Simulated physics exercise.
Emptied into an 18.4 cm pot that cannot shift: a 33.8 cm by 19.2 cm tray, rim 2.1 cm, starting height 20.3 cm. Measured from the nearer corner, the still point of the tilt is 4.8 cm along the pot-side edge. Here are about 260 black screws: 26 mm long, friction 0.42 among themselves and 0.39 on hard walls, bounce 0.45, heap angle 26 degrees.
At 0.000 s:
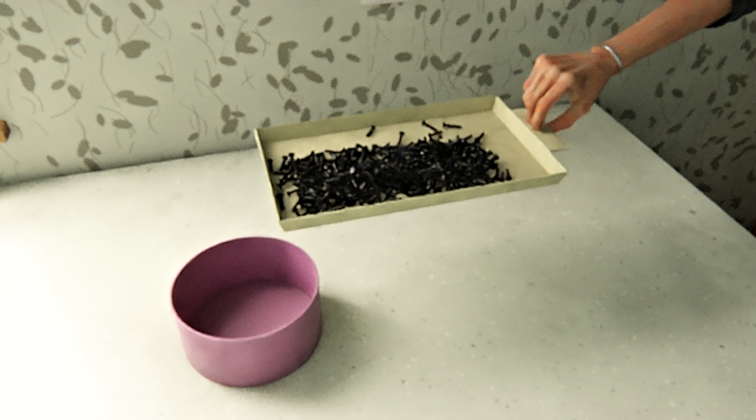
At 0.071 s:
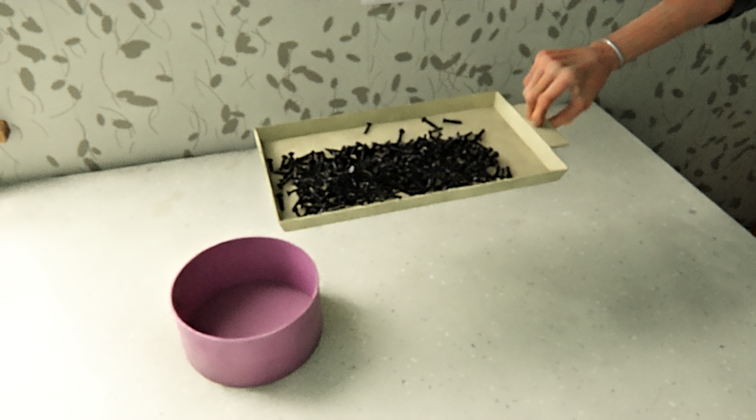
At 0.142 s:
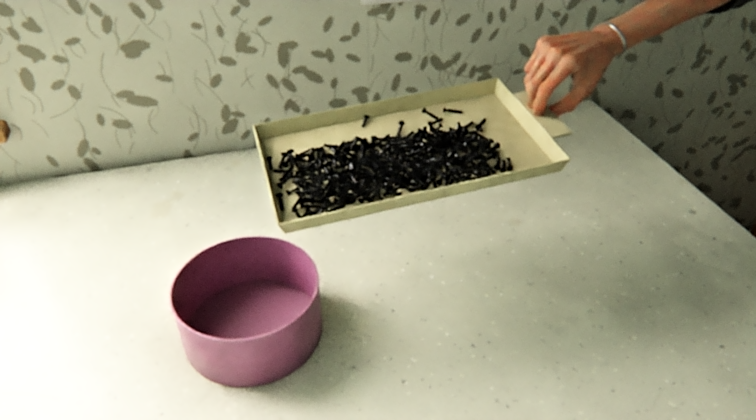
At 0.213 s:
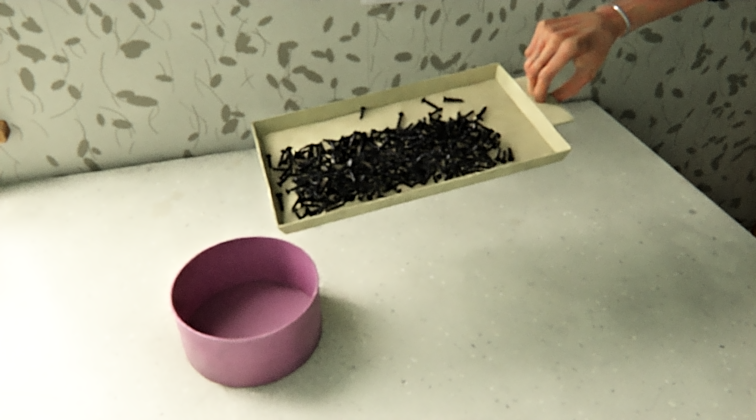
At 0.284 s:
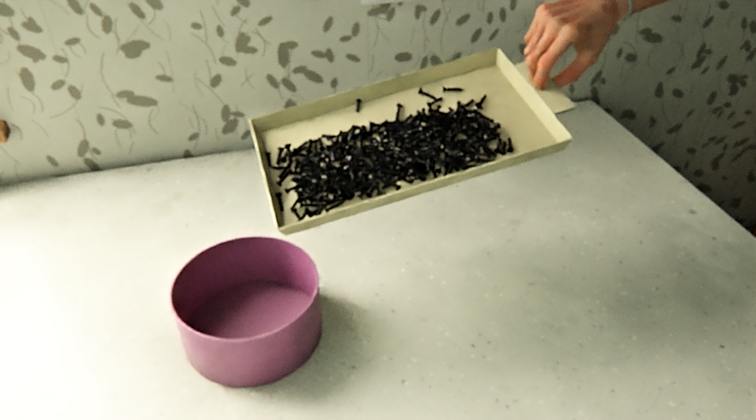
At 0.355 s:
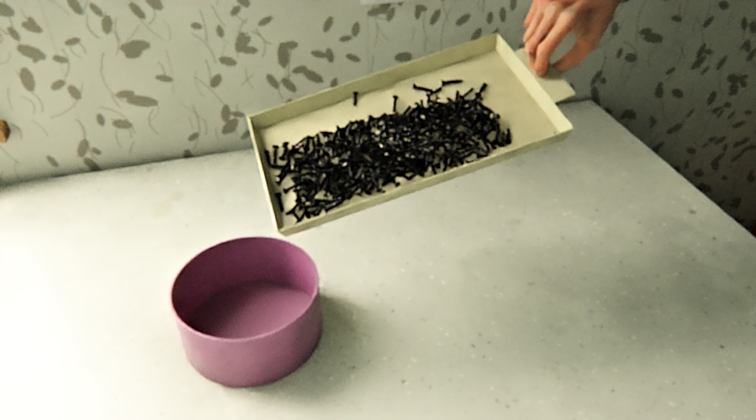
A shallow cream tray holding a heap of black screws starts out level above a pale speckled counter, behind a round purple pot, with a hand at its right end. The hand then lifts that end steadily higher, tilting the tray down toward the left while the screws stay heaped inside.
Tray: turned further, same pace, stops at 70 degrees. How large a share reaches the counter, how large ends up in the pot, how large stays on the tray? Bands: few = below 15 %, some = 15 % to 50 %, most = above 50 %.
Counter: Some, pot: Most, left on the tray: Few.
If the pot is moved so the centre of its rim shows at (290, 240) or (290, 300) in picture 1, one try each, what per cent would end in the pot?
In order, about 0 and about 95 per cent.
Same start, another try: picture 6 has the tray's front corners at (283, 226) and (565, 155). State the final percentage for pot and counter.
The pot gets 30 and the counter 65.
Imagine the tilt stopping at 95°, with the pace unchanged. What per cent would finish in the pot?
The pot would get around 70 per cent.
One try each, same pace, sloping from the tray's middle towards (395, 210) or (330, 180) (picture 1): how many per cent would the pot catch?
Roughly 20 per cent on the first try and 70 per cent on the second.
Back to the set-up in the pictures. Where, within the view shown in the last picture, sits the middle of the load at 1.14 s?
The middle of the load should be near (299, 197) then.
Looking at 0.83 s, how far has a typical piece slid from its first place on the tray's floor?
4 cm.
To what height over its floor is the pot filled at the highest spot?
It reaches roughly 2.5 cm.
Then, at 0.83 s, tilt 42 degrees; the tray holds 100 %, the pot 0 %.
After 1.14 s, tilt 59 degrees; the tray holds 95 %, the pot 0 %.
Then, at 1.56 s, tilt 70 degrees; the tray holds 25 %, the pot 40 %.
At rest (2.7 s), counter 30 %, pot 60 %, tray 5 %.
